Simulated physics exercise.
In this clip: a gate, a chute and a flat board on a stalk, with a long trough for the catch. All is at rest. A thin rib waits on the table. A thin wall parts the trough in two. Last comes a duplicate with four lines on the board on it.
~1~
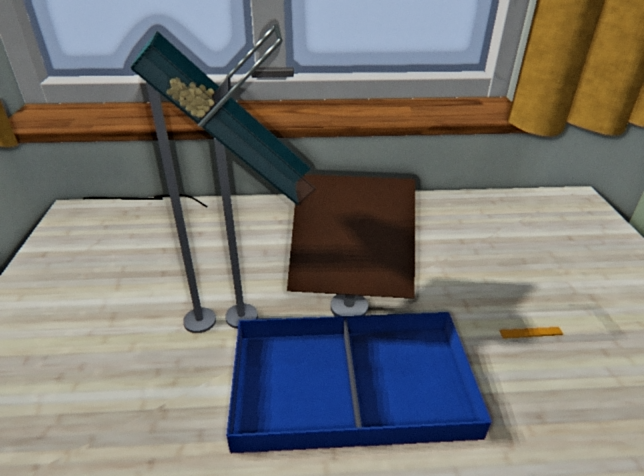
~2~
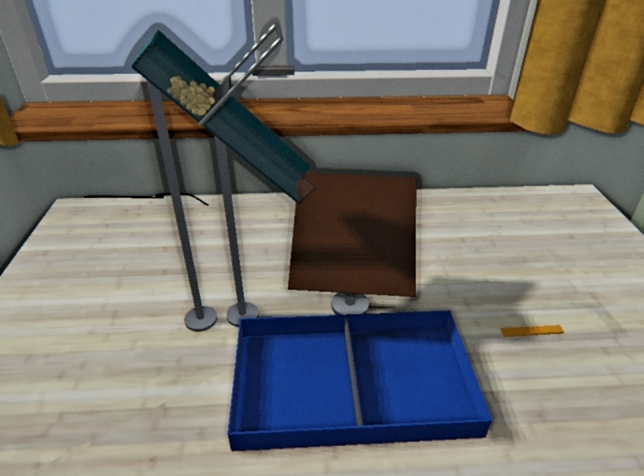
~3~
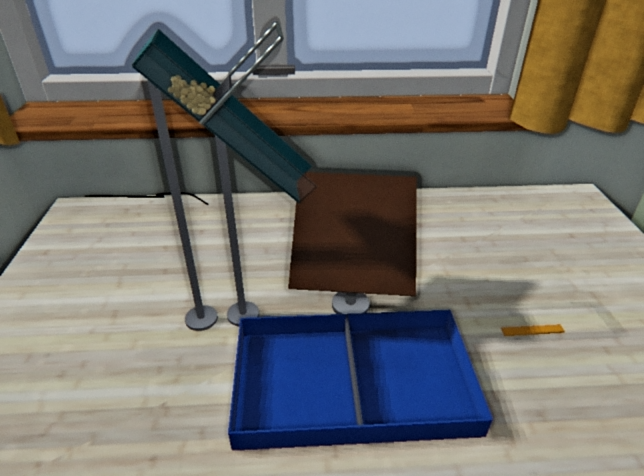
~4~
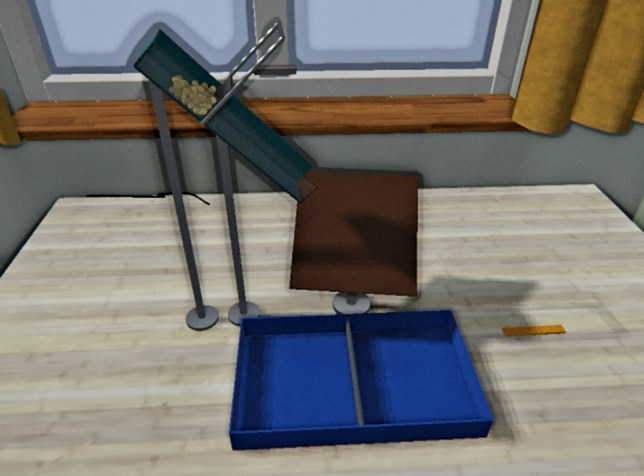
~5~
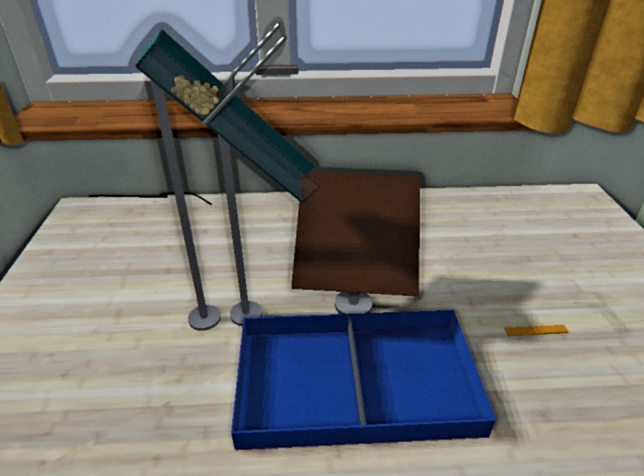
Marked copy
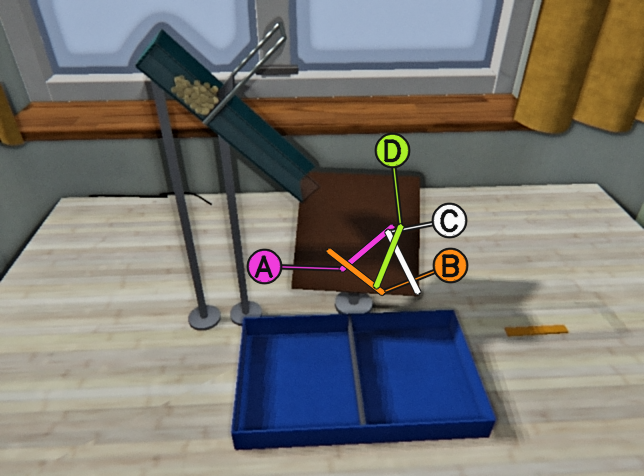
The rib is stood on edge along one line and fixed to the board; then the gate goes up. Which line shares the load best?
D works best here.
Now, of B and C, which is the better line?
That would be C.
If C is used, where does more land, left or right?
More lands on the right.
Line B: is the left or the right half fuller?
Right.
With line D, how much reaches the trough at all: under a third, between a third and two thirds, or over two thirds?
It is over two thirds.
On the marked copy, line A from (391, 227) to (342, 268); line B from (329, 251) to (382, 292); line C from (388, 232) to (417, 291); line D from (400, 226) to (376, 285).
If A is chosen, of what is caught, almost all in the left half, about a tenth in the right.
If B is chosen, of what is caught, about a tenth in the left half, almost all in the right.
If C is chosen, of what is caught, roughly a quarter in the left half, the larger part in the right.
If D is chosen, of what is caught, roughly half in the left half, roughly half in the right.
